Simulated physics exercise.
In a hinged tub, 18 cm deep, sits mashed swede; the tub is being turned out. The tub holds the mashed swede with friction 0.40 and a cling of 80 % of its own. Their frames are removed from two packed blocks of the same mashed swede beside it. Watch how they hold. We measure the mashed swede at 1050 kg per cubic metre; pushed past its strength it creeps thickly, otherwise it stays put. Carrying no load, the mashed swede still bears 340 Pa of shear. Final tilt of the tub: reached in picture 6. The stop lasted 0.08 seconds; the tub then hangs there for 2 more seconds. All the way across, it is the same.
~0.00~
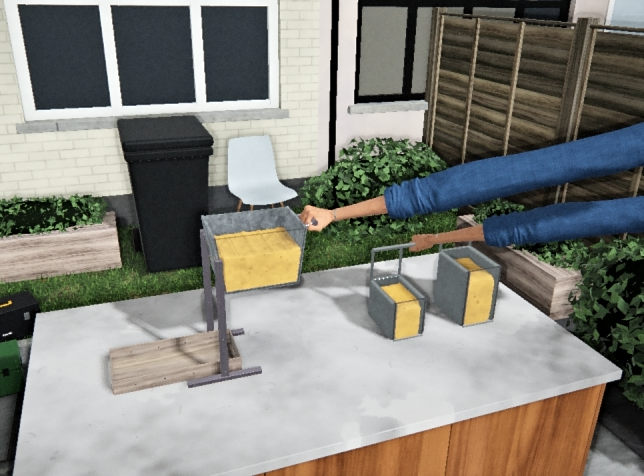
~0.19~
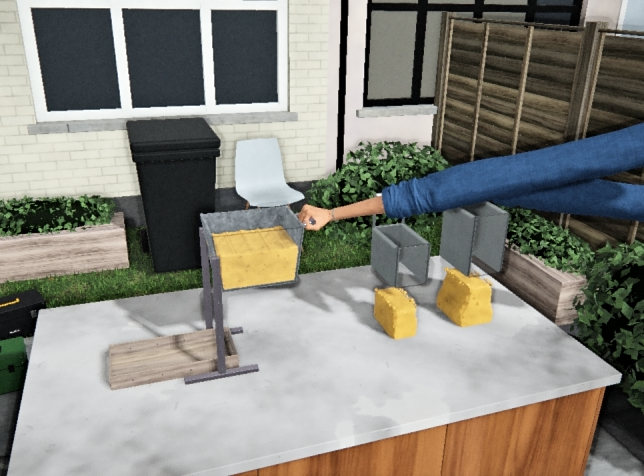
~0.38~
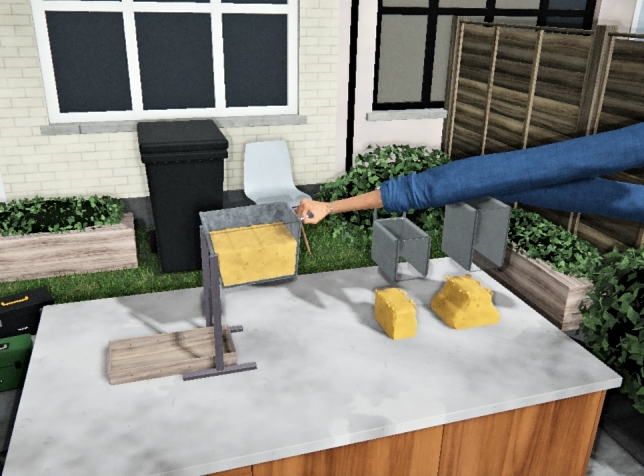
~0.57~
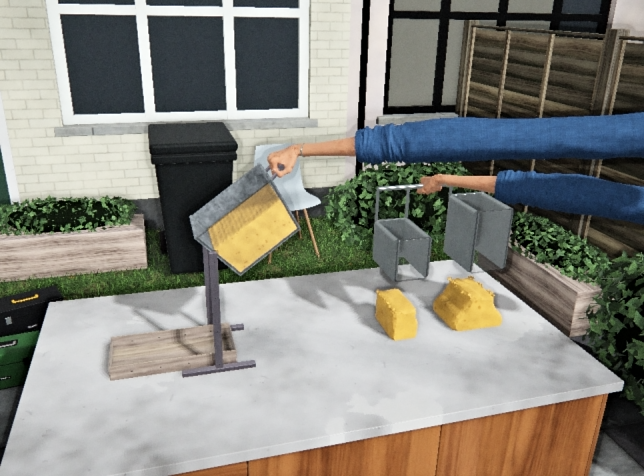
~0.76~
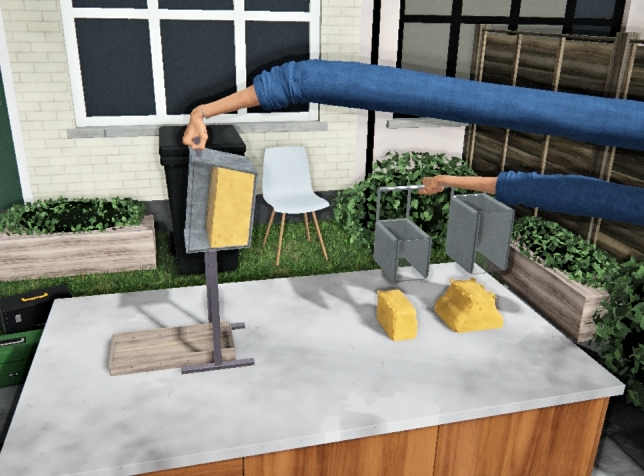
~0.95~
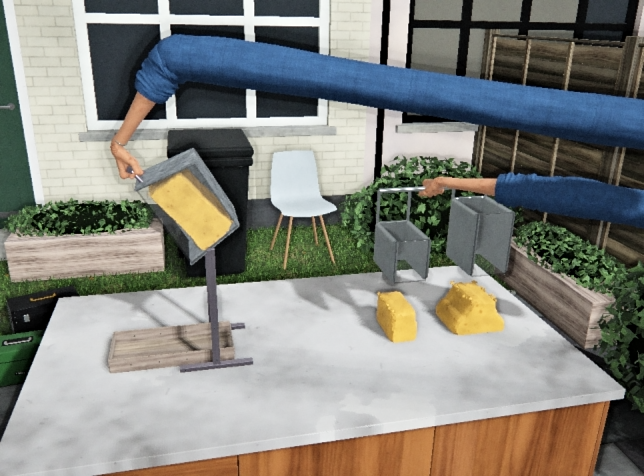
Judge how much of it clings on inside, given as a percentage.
Something like 0 % clings on inside.
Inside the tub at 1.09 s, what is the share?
Some 30 per cent.
By 1.09 s, the tub is at 121 degrees and holds 28 %.
By 1.26 s, the tub is at 121 degrees and holds 0 %.
By 1.43 s, the tub is at 121 degrees and holds 0 %.
By 1.60 s, the tub is at 121 degrees and holds 0 %.
By 2.95 s, at the end, the tub is at 121 degrees and holds 0 %.
